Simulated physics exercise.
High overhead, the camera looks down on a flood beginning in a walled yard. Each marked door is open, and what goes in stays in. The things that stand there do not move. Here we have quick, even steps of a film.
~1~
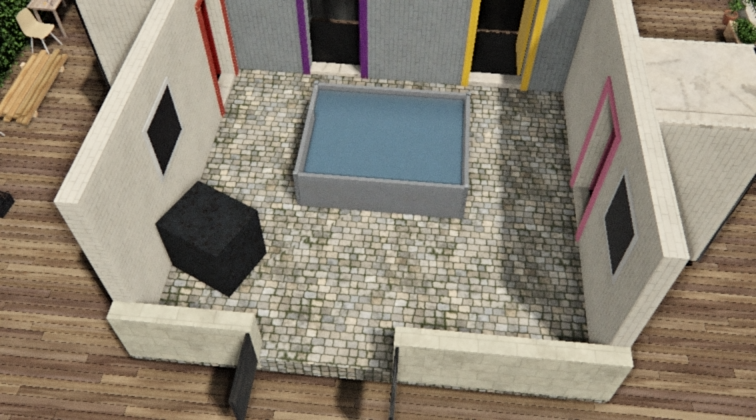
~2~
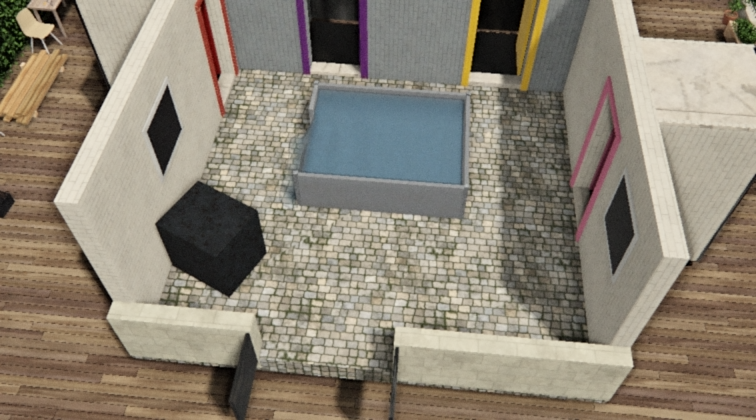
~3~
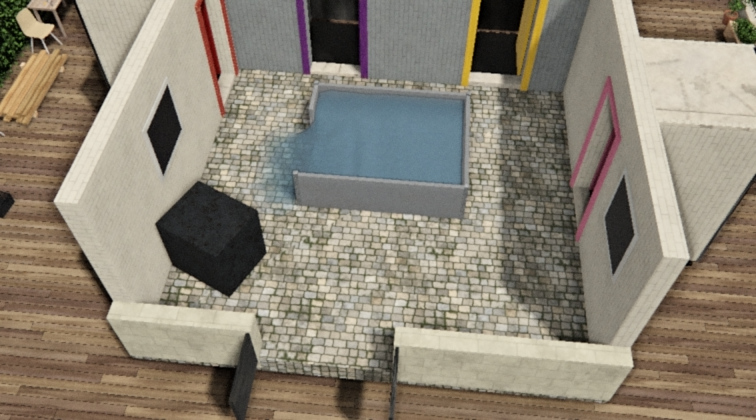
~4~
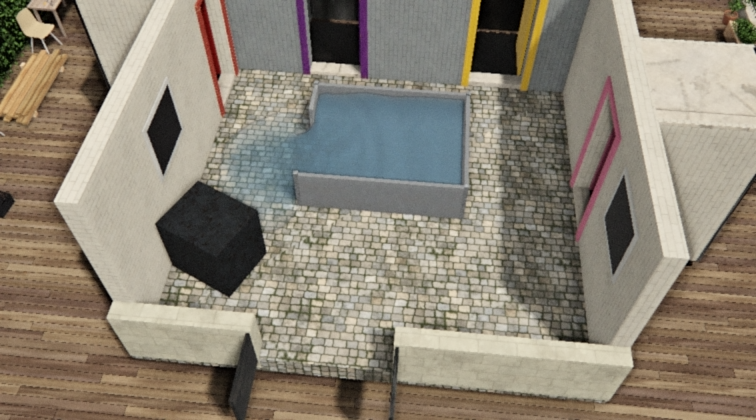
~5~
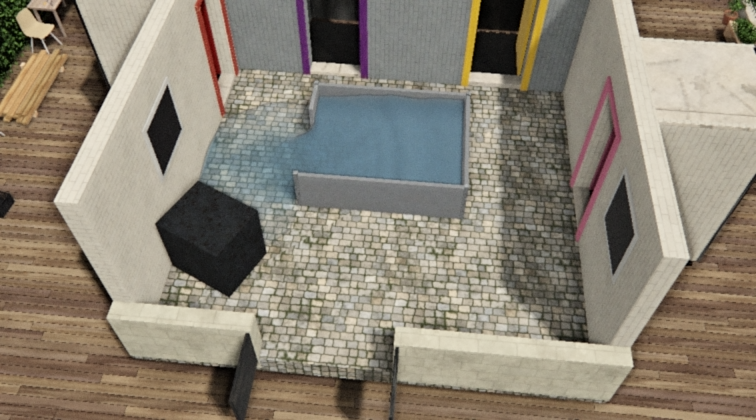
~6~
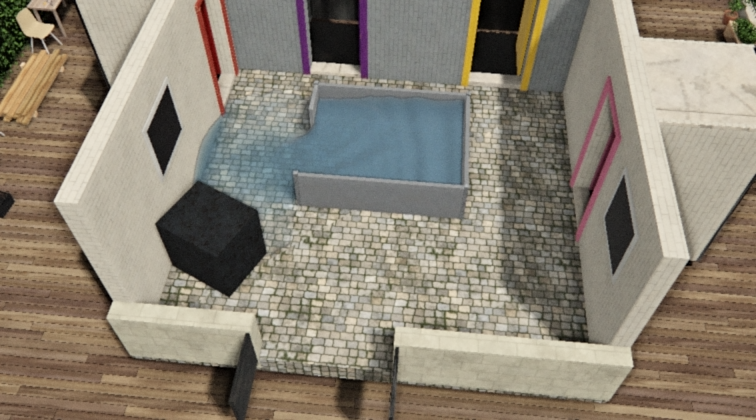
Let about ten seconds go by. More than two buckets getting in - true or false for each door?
Red door: True; purple door: True; pink door: True; yellow door: False.
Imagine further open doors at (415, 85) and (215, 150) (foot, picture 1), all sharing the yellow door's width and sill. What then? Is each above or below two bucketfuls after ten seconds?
Falls short; exceeds the limit.
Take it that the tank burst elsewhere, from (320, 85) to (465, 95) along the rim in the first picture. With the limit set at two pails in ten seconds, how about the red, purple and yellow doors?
Door by door: Red goes past the mark, purple goes past the mark, yellow goes past the mark.
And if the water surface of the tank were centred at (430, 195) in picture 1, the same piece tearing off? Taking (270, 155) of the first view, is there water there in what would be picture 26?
Result for the spot: Waterlogged.
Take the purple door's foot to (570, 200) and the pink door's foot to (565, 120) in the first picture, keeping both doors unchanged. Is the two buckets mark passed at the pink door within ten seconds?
Pink overflows.
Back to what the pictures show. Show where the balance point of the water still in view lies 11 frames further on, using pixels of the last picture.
Centre point: Around (312, 168).
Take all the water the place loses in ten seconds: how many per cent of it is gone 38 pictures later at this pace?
About 55 %.
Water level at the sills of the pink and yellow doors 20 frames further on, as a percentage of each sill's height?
Respectively about 0 and 20 per cent.
A moment on, water covers 20 % of the floor; the red door under two buckets in, the purple door not reached, the pink door not reached, the yellow door not reached.
Next, water covers 30 % of the floor; the red door under two buckets in, the purple door wet at the sill, nothing in, the pink door not reached, the yellow door not reached.
Then, water covers 70 % of the floor; the red door over two buckets in, the purple door under two buckets in, the pink door not reached, the yellow door wet at the sill, nothing in.
Later, water covers 95 % of the floor; the red door far over two buckets in, the purple door over two buckets in, the pink door under two buckets in, the yellow door wet at the sill, nothing in.
In the end, water covers 95 % of the floor; the red door far over two buckets in, the purple door over two buckets in, the pink door over two buckets in, the yellow door under two buckets in.
